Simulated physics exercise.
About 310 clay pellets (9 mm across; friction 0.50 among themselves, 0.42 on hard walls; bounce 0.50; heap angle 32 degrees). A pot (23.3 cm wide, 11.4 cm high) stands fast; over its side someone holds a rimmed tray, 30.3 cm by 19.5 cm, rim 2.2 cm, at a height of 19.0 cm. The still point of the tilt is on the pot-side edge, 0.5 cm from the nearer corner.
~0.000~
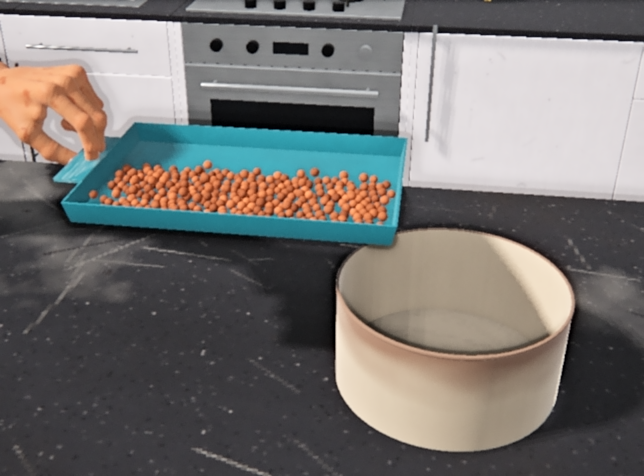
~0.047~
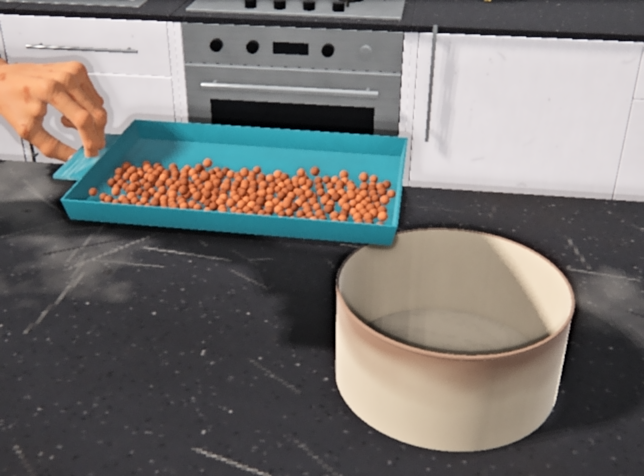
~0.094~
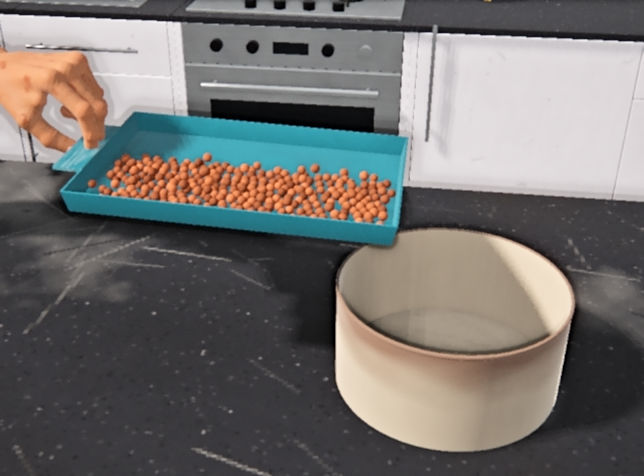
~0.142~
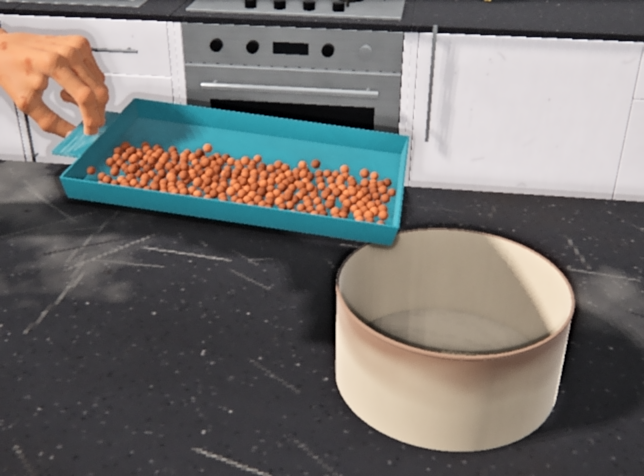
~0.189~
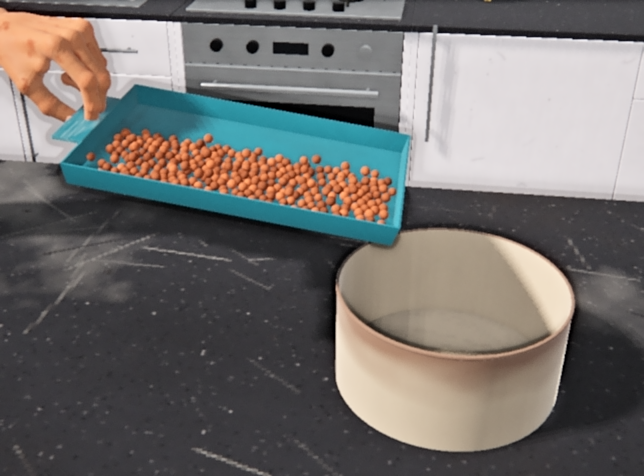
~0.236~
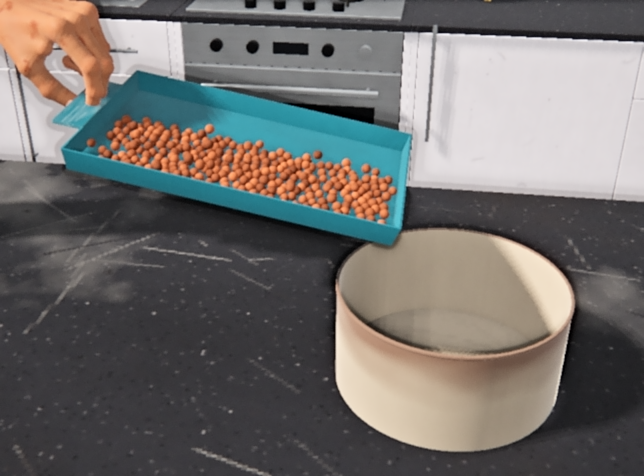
Teal tray of small orange-brown pellets tilting gradually as a hand raises its left end beside a cream pot on a dark counter.
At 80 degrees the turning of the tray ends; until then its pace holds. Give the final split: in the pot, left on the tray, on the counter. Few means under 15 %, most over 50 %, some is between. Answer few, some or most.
Pot most, tray some, counter few.
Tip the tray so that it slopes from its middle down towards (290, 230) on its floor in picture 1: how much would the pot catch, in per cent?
Some 30 per cent.
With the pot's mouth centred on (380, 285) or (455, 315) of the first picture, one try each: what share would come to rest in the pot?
Some 60 and 55 per cent.
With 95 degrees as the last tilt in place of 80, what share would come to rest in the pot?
In that case some 100 per cent.
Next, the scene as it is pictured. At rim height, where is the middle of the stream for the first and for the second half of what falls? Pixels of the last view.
At about (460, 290), then at (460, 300).
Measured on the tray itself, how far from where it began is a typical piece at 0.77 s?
Roughly 5 cm.
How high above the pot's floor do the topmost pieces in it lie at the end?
About 2.0 cm.
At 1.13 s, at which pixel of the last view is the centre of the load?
Around (379, 142).
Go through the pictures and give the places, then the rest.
In the first picture, tray tilt 0 degrees, front corners at (68, 201) and (392, 224); middle of the pieces at (245, 197); pot at (453, 285).
In the second picture, tray tilt 1 degrees, front corners at (68, 198) and (392, 224); middle of the pieces at (245, 196).
In the third picture, tray tilt 2 degrees, front corners at (67, 190) and (392, 224); middle of the pieces at (245, 192).
In the fourth picture, tray tilt 5 degrees, front corners at (67, 176) and (394, 224), lowest corner right front; middle of the pieces at (245, 185).
In the fifth picture, tray tilt 8 degrees, front corners at (67, 162) and (395, 224), lowest corner right front; middle of the pieces at (246, 178).
In the sixth picture, tray tilt 11 degrees, front corners at (68, 147) and (396, 225), lowest corner right front; middle of the pieces at (247, 171); pot at (453, 285). Its pace works out near 60 degrees a second.
After 0.77 s, tilt 44 degrees; the tray holds 100 %, the pot 0 %.
After 1.13 s, tilt 66 degrees; the tray holds 100 %, the pot 0 %.
After 1.57 s, tilt 80 degrees; the tray holds 100 %, the pot 0 %.
By 3.1 s all is still; pot 60 %, tray 40 %, counter 0 %.
